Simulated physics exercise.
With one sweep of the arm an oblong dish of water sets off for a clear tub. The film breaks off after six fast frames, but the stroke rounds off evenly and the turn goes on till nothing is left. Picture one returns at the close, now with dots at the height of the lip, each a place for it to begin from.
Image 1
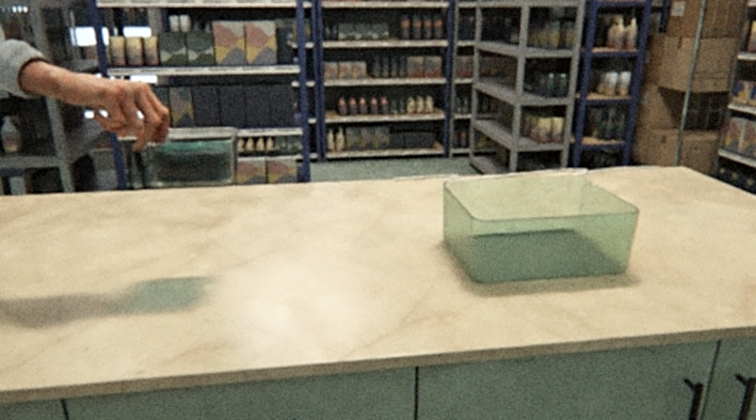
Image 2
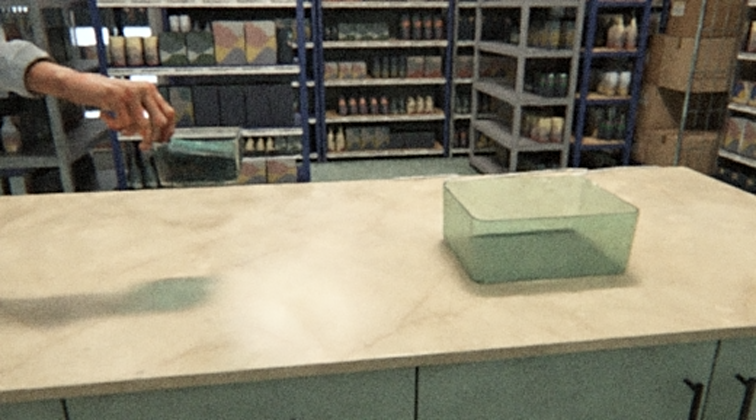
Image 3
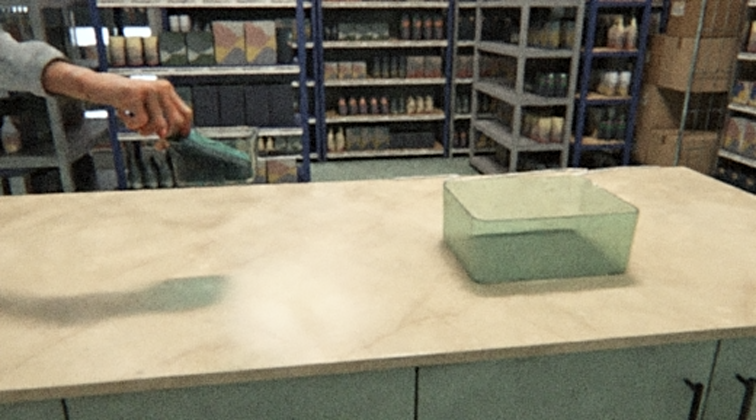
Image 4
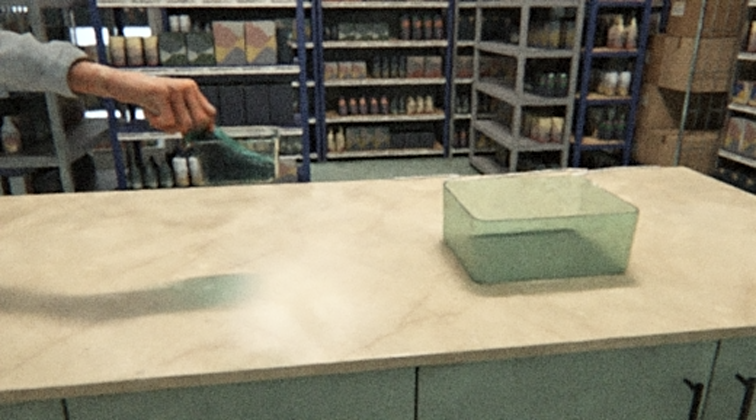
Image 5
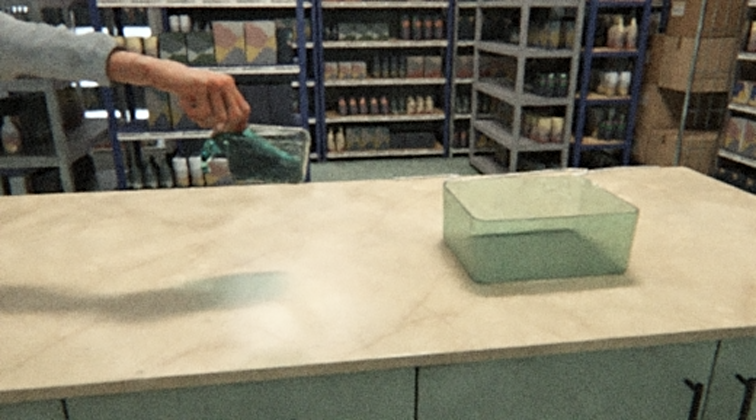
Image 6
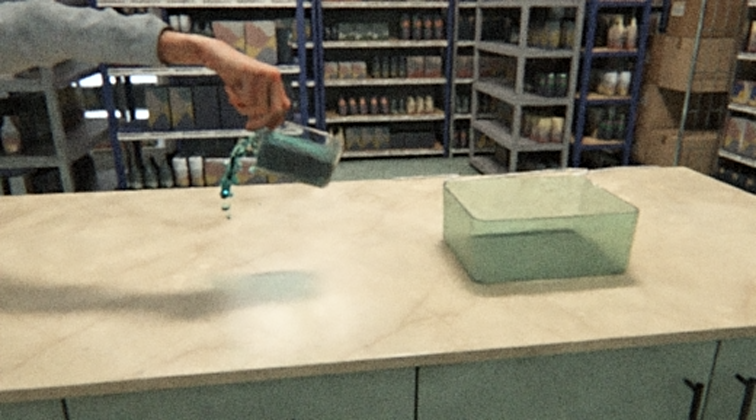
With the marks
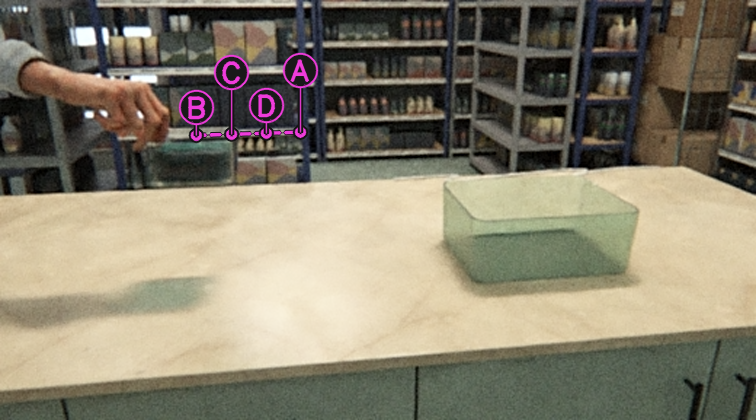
In a storeroom lined with shelves of bottles and boxes, a still camera looks slightly down on a pale marbled counter with grey-green cupboards. A clear green-tinted tub sits at right, while a hand in a grey sleeve holds a small clear dish of teal water at left. The arm moves the dish rightward, the water sloshes and climbs, and the dish tilts as teal liquid spills off its left side.
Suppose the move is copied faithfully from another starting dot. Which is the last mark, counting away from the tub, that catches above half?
D will do.
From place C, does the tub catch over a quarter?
Yes, it does.
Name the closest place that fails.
C it is.
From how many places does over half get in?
Two of them.
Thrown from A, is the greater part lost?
No, not at all.
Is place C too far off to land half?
Yes.
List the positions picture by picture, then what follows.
Upright, lip at (233, 134); tub from (470, 282) to (626, 271); nothing has left yet.
Upright, lip at (238, 134); nothing has left yet.
Upright, lip at (254, 133); water is over the rim, down to (178, 135).
Upright, lip at (277, 133); water is over the rim, down to (189, 145).
Tipped about 6°, lip at (307, 136); water is over the rim, down to (209, 171).
Tipped about 19°, lip at (339, 143); water is over the rim, down to (229, 218).
On the marked copy, A at (300, 132); B at (196, 135); C at (231, 134); D at (266, 133).
With A, about 73 % lands in the tub, 19 % falls short and 9 % goes beside or beyond.
With B, about 4 % lands in the tub, 92 % falls short and 4 % goes beside or beyond.
With C, about 35 % lands in the tub, 58 % falls short and 6 % goes beside or beyond.
With D, about 62 % lands in the tub, 31 % falls short and 7 % goes beside or beyond.
